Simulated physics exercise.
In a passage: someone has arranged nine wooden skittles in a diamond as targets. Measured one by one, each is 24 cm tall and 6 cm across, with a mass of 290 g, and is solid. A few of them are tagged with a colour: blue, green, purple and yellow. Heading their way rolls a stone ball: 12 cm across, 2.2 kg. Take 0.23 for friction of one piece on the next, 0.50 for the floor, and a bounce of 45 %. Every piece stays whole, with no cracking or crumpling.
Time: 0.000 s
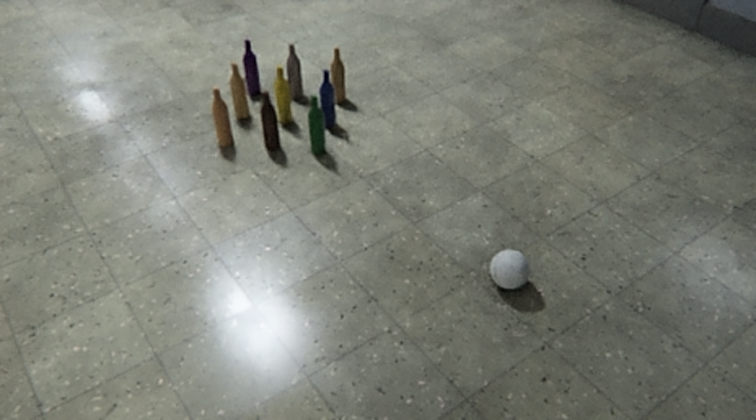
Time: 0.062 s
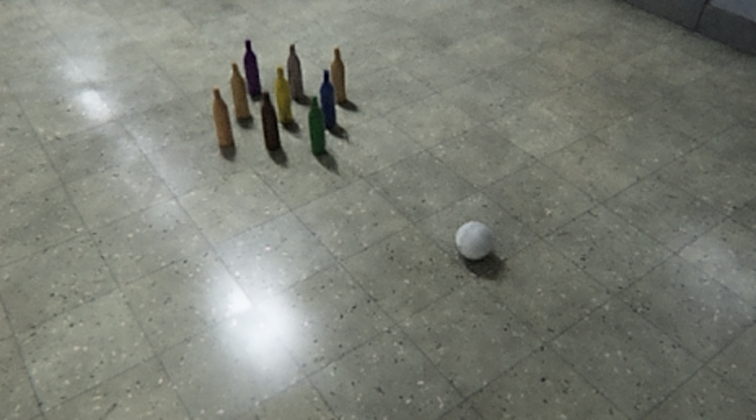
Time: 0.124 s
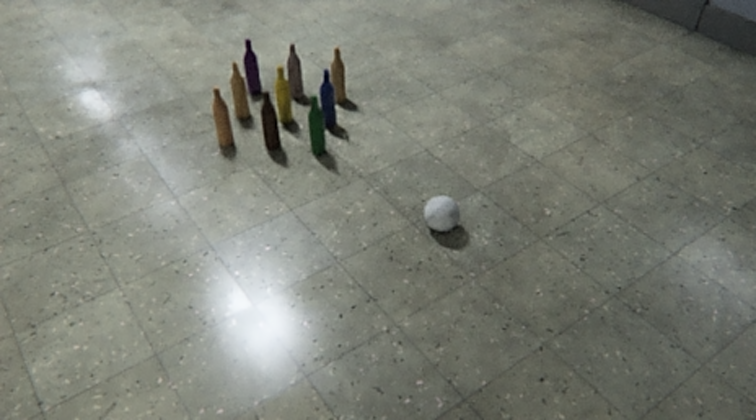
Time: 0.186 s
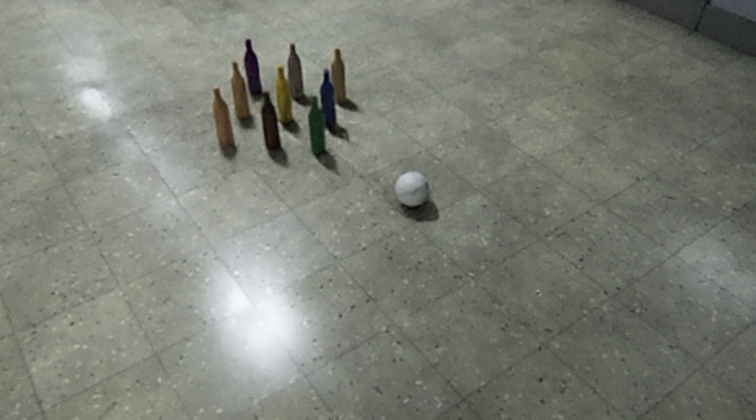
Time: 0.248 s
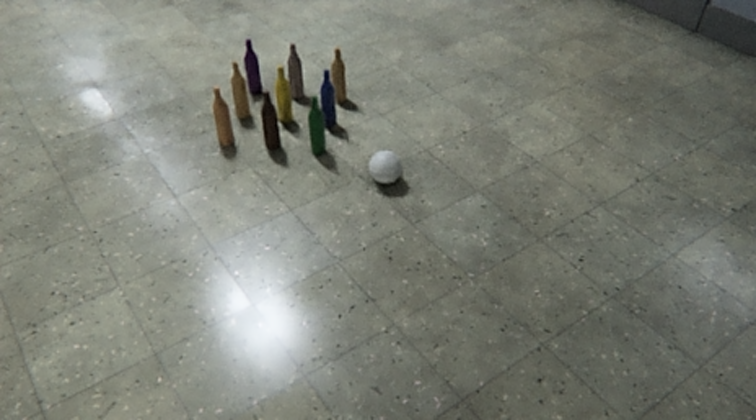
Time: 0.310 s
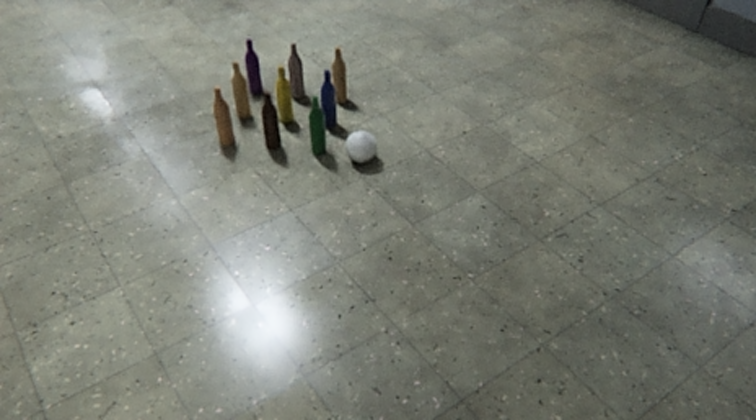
Nine bottle-shaped skittles stand grouped at the upper left of a shiny, speckled tiled floor, seen from above at an angle. Purple, brown, orange, yellow and blue ones are among them, with a green one at the near right, and a pale ball sits at lower right. The ball rolls steadily up and leftward to beside the green skittle, while the skittles stay upright and the camera shifts barely.
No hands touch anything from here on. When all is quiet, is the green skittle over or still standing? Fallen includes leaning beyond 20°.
Green skittle: Still up.
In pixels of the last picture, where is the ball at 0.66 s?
Estimated pixel: About (261, 70).
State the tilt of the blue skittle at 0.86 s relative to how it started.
I'd estimate close to 90°.
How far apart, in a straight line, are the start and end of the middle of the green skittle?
Roughly 0 centimetres.
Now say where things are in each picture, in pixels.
In the first frame (places mark the middle of the side facing us; the camera moves round a little), ball (510, 269) 91 cm before the front row; green skittle (319, 129); blue skittle (329, 102); yellow skittle (282, 98); nothing disturbed.
The second frame shows ball (474, 240) 75 cm before the front row; green skittle (319, 129).
The third frame shows ball (442, 214) 60 cm before the front row; green skittle (319, 128).
The fourth frame shows ball (412, 189) 44 cm before the front row; green skittle (319, 128).
The fifth frame shows ball (386, 167) 29 cm before the front row; green skittle (319, 129).
The sixth frame shows ball (361, 147) 13 cm before the front row; green skittle (319, 129); blue skittle (330, 102); yellow skittle (283, 98); nothing disturbed.
After 0.52 s, ball still moving; 1 of the 9 skittles over; green skittle unmoved; blue skittle leaning 71°.
After 0.66 s, ball still moving; 3 of the 9 skittles over; green skittle unmoved; blue skittle lying flat.
After 1.32 s, ball still moving; 3 of the 9 skittles over; green skittle unmoved; purple skittle lying flat.
By the end (1.5 s), ball rolling away; 3 of the 9 skittles over; green skittle unmoved; purple skittle lying flat; blue skittle lying flat. As the last picture would show them, middles, green skittle near (317, 125), purple skittle near (174, 64).
